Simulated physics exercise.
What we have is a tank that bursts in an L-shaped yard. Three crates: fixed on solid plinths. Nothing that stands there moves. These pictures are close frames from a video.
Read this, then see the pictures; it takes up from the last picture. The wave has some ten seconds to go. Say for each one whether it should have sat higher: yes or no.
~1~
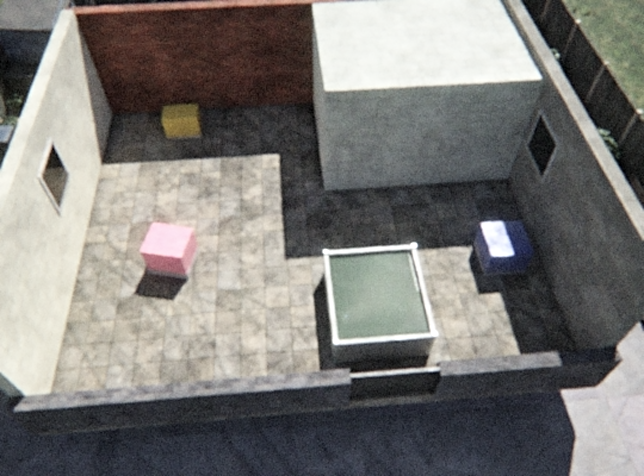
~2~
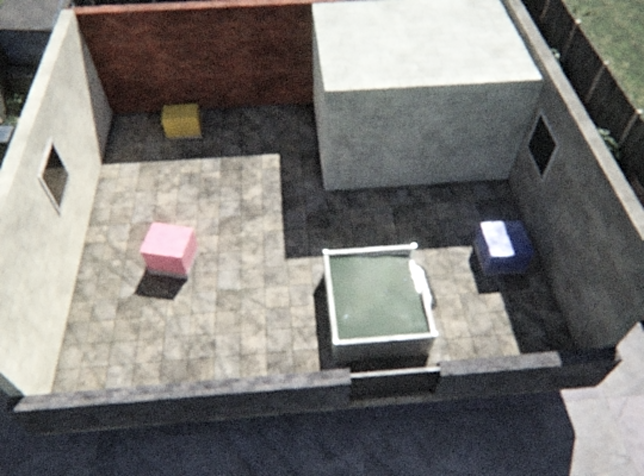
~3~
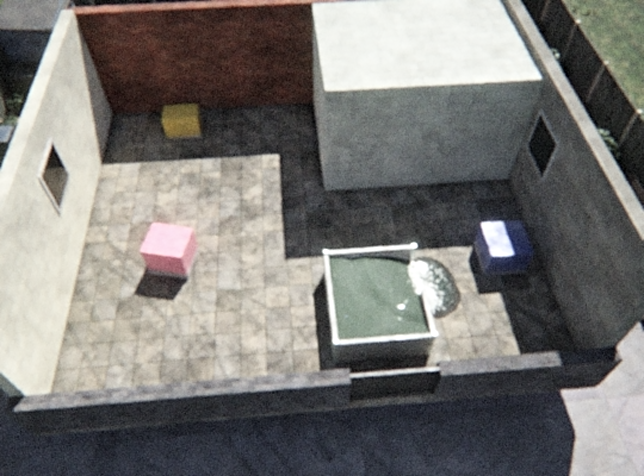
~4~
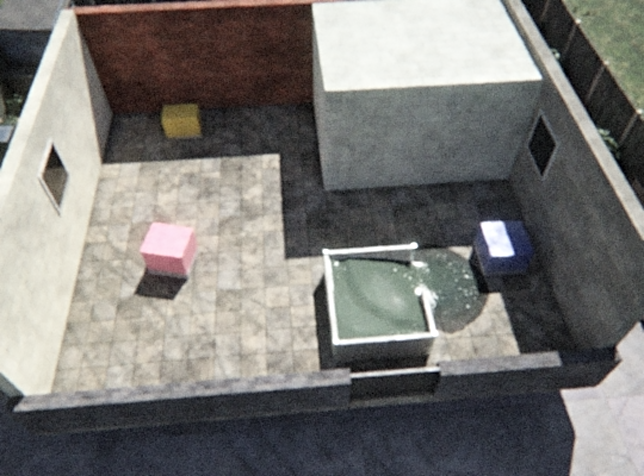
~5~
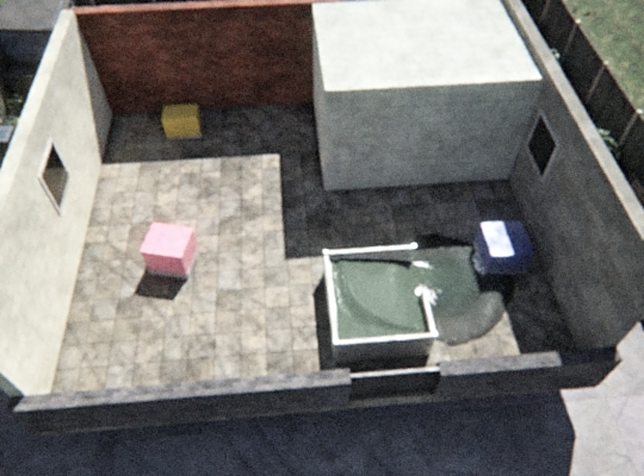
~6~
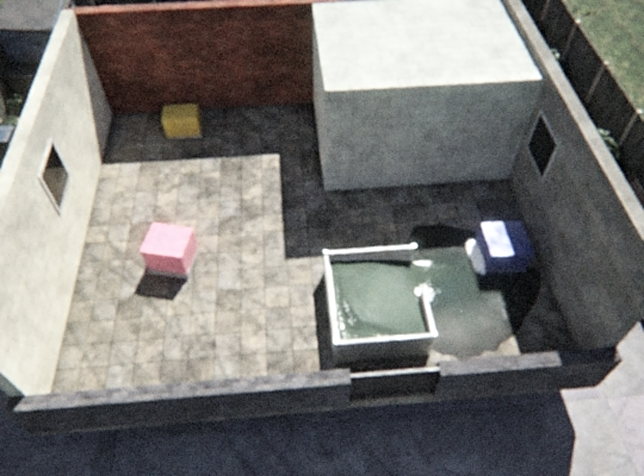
Pink crate - no; blue crate - yes; yellow crate - no.
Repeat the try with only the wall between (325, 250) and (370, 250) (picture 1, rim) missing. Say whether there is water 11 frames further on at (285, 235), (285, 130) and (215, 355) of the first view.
Okay, the first is waterlogged, the next is waterlogged, and the last is left untouched.
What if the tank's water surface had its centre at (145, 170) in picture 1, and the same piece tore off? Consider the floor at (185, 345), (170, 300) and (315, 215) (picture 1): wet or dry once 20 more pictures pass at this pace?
First unwetted; next unwetted; last drenched.
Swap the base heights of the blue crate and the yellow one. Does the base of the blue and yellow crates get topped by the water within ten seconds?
Well, the blue crate gets reached, and the yellow crate stays unflooded.
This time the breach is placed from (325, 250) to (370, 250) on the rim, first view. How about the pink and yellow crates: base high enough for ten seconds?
First the pink: It is never reached; then the yellow: It gets reached.
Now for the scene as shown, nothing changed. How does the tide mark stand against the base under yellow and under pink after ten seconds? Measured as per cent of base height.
Roughly 10 percent, then 40 percent.
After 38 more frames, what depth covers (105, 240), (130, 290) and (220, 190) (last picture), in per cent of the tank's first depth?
In that order: 0, 0 and 2 per cent.
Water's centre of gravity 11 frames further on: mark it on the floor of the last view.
That puts it at around (431, 295).
A moment on, water covers 15 % of the floor; the pink crate not reached, the blue crate water round its plinth, the yellow crate not reached.
Next, water covers 15 % of the floor; the pink crate not reached, the blue crate water round its plinth, the yellow crate not reached.
Then, water covers 25 % of the floor; the pink crate not reached, the blue crate water round its plinth, the yellow crate not reached.
Later, water covers 40 % of the floor; the pink crate not reached, the blue crate water round its plinth, the yellow crate not reached.
In the end, water covers 70 % of the floor; the pink crate stayed above the water, the blue crate was topped, the yellow crate stayed above the water.
